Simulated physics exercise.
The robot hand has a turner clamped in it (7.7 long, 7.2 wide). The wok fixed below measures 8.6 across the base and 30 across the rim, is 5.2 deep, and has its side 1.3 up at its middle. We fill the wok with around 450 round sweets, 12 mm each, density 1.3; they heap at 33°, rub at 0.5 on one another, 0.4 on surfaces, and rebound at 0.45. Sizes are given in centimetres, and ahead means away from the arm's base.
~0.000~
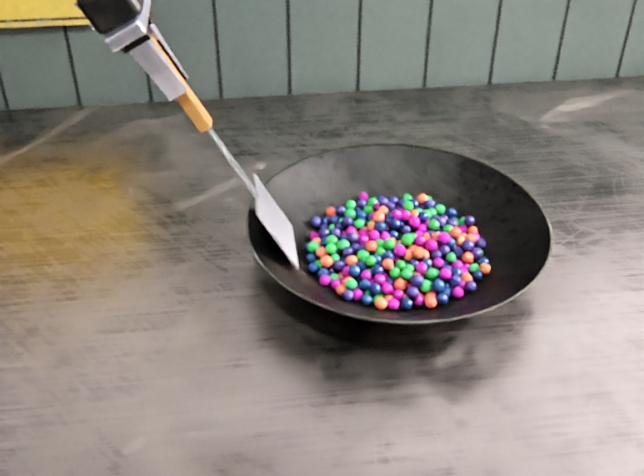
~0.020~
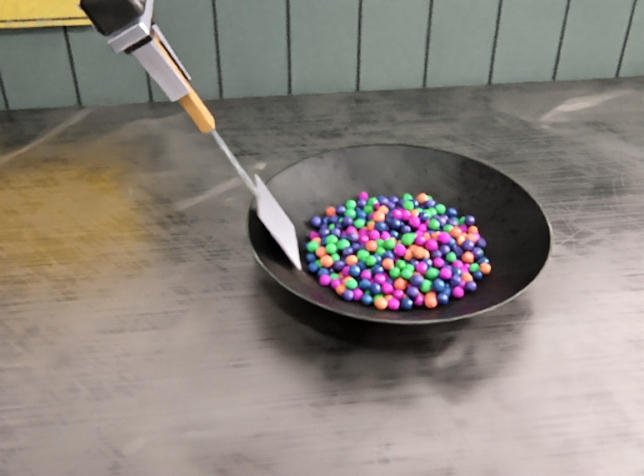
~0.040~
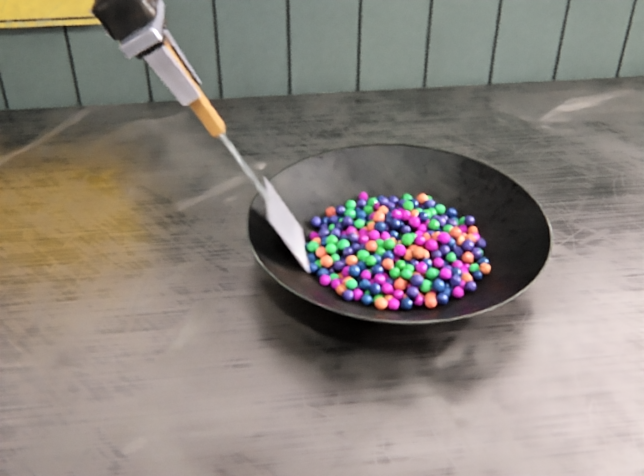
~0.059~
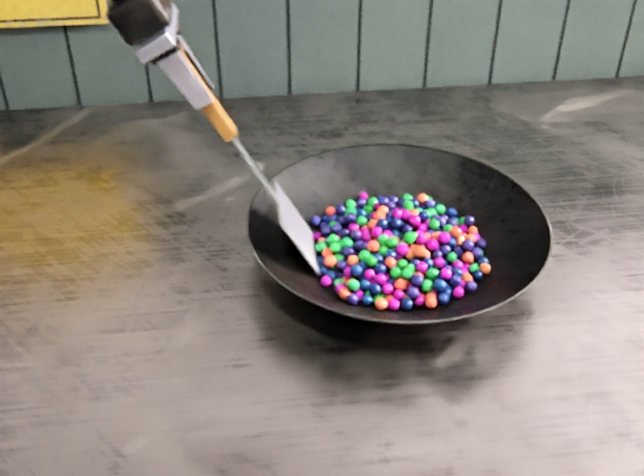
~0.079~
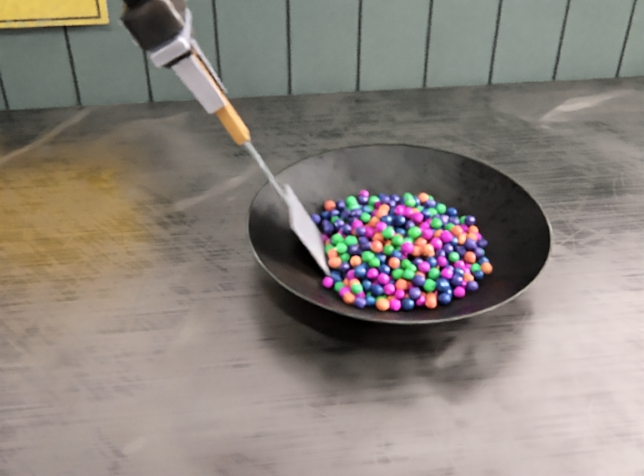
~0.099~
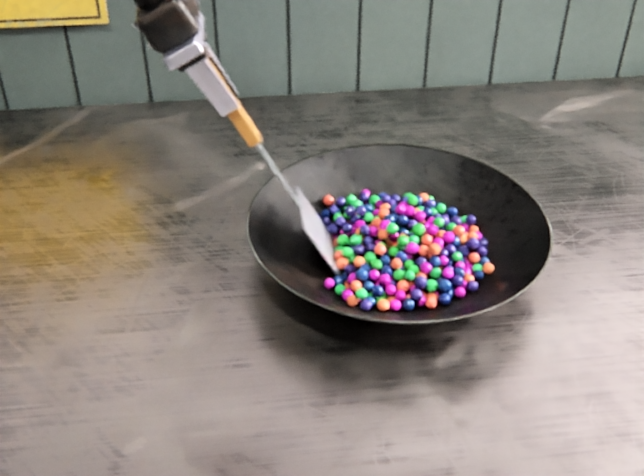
A scratched grey metal-like tabletop in front of a green-grey panelled wall is seen from slightly above, in a still view. A black wok right of centre holds a heap of small purple, pink, green, orange and blue balls, and a robot hand at upper left grips a turner. The hand moves the turner's blade slowly rightward against the heap, nudging the nearest balls slightly.
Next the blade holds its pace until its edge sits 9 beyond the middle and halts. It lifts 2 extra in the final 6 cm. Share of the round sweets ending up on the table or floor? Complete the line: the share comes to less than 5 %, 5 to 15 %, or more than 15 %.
The share comes to 5 to 15 %.
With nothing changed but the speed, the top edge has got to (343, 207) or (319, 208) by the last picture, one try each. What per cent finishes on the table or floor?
First try about 30 %, second try about 20 %.
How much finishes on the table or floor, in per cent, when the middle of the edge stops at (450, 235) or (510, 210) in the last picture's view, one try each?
About 0 and 25 per cent.
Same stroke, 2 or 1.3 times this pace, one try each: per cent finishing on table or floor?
About 30 and 15 per cent.
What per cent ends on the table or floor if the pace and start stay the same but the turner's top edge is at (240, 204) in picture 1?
10 percent or so.
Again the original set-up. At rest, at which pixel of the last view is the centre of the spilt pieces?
I'd place it close to (574, 240).
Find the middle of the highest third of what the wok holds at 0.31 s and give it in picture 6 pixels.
(483, 221).
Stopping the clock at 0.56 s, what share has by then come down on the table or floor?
Estimate: About 8 percent.
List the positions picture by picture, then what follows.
Turner top edge at (255, 193), sloping 62°; upper third of the load around (399, 239), from x 310 to 485, top at y 195; 446 in the wok, in the first picture.
Turner top edge at (257, 194), sloping 62°; upper third of the load around (399, 239), from x 310 to 485, top at y 195, in the second picture.
Turner top edge at (267, 198), sloping 62°; upper third of the load around (399, 239), from x 310 to 485, top at y 195, in the third picture.
Turner top edge at (278, 201), sloping 62°; upper third of the load around (396, 238), from x 315 to 485, top at y 195, in the fourth picture.
Turner top edge at (289, 204), sloping 62°; upper third of the load around (399, 235), from x 315 to 485, top at y 195, in the fifth picture.
Turner top edge at (300, 206), sloping 62°; upper third of the load around (403, 234), from x 315 to 490, top at y 195; 446 in the wok, in the sixth picture.
By 0.20 s, sloping 62°, highest piece 5 above the table; 446 in the wok.
By 0.31 s, sloping 62°, highest piece 6 above the table; 446 in the wok.
By 0.56 s, sloping 62°, highest piece 6 above the table; 407 in the wok, 36 on the table or floor, 3 on the blade or in flight.
By 1.61 s, sloping 62°, highest piece 6 above the table; 406 in the wok, 40 on the table or floor.
Final count, 406 in the wok, 40 on the table or floor. That is 9 % on the table or floor.
